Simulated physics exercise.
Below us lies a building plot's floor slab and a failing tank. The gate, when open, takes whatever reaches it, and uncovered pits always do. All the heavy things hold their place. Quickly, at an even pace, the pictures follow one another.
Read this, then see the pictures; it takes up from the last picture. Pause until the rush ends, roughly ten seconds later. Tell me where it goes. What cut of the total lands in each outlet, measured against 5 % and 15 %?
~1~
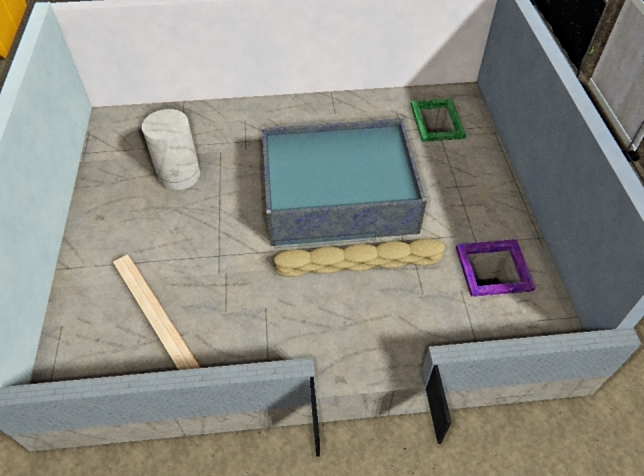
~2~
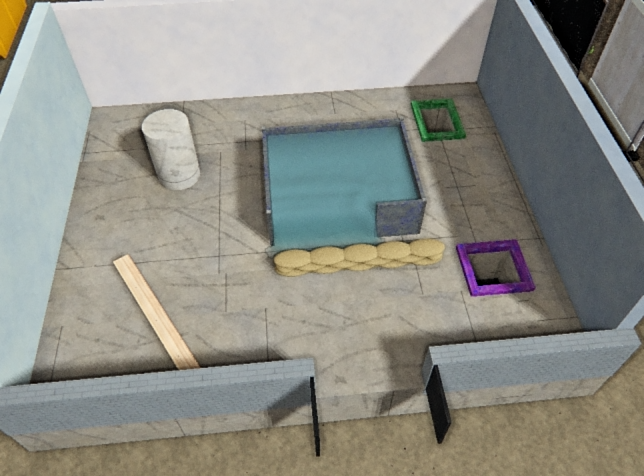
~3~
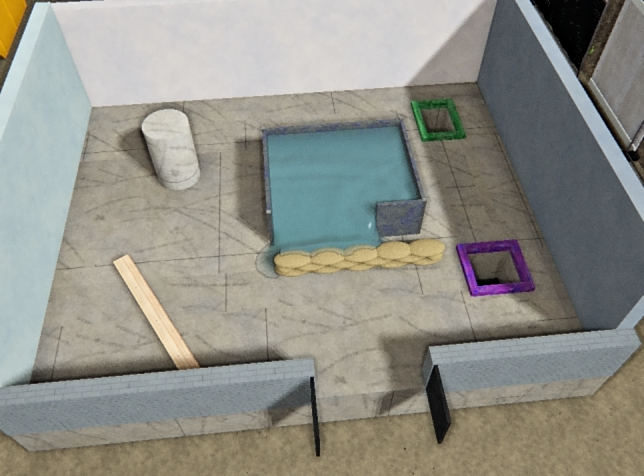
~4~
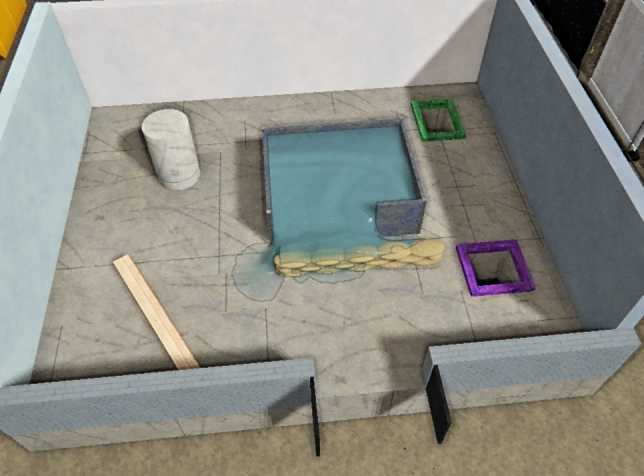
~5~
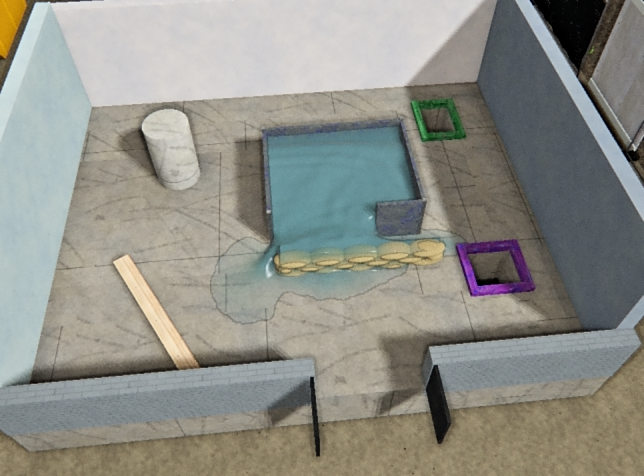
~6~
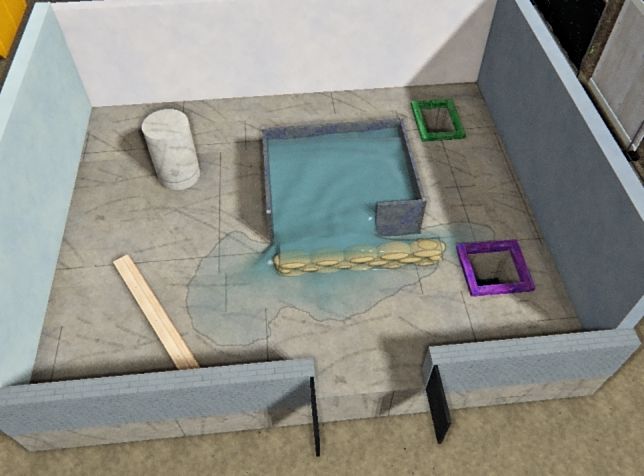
The split: The gate sees 5 to 15 %, the green pit sees under 5 %, the purple pit sees under 5 %.
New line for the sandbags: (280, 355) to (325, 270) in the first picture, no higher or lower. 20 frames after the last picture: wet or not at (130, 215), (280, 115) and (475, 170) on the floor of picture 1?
Taking the points in order, the first is drenched, the second unwetted and the third unwetted.
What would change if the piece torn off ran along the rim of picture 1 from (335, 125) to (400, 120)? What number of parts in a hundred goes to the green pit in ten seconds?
For green, it comes to 10 percent.
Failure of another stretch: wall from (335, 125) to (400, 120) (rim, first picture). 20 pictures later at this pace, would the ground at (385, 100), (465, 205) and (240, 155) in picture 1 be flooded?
First point swamped, second point swamped, third point swamped.
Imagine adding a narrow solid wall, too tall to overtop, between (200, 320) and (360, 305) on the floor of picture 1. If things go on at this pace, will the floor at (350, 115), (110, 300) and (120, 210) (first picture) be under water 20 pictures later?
Same order as asked - unsoaked, soaked, soaked.
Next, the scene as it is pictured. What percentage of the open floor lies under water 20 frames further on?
My guess is around 50 in a hundred.
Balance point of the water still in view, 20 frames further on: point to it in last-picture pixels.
Close to pixel (325, 231).
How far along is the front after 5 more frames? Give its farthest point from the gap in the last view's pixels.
I reckon the front has reached (514, 188) by then.
A moment on, water covers 30 % of the floor; the gate 0 %, the green pit 0 %, the purple pit 0 %.
Next, water covers 45 % of the floor; the gate 3 %, the green pit 0 %, the purple pit 0 %.
Then, water covers 50 % of the floor; the gate 5 %, the green pit 0 %, the purple pit 1 %.
Later, water covers 75 % of the floor; the gate 7 %, the green pit 0 %, the purple pit 1 %.
In the end, water covers 90 % of the floor; the gate 9 %, the green pit 0 %, the purple pit 1 %.
